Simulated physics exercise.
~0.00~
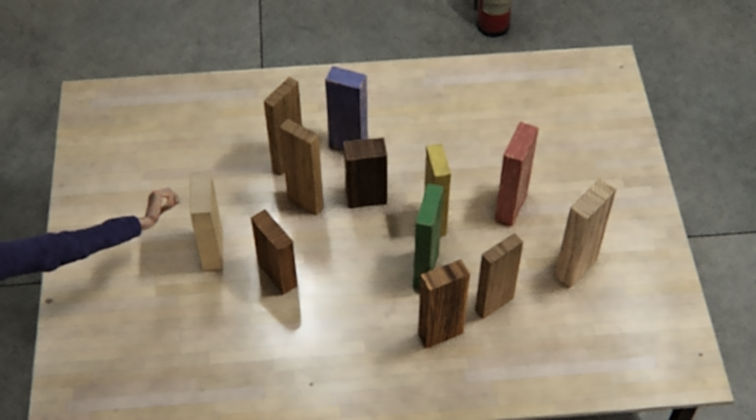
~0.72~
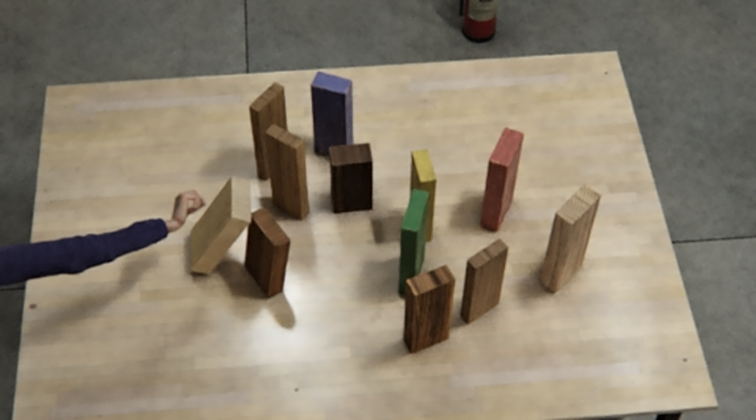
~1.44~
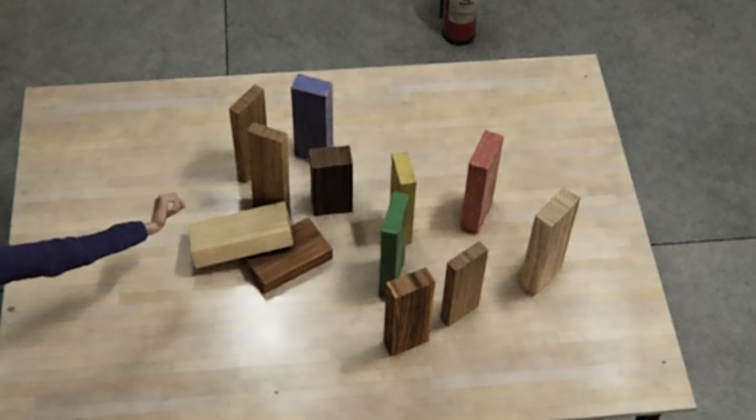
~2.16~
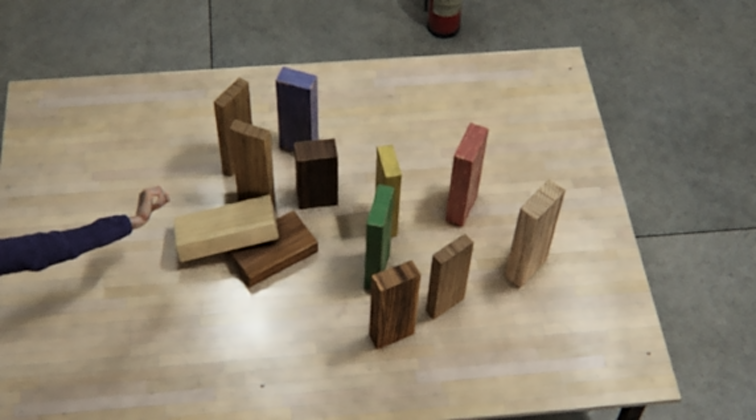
A hand topples a pale wooden block onto a darker one, and the others stay standing.
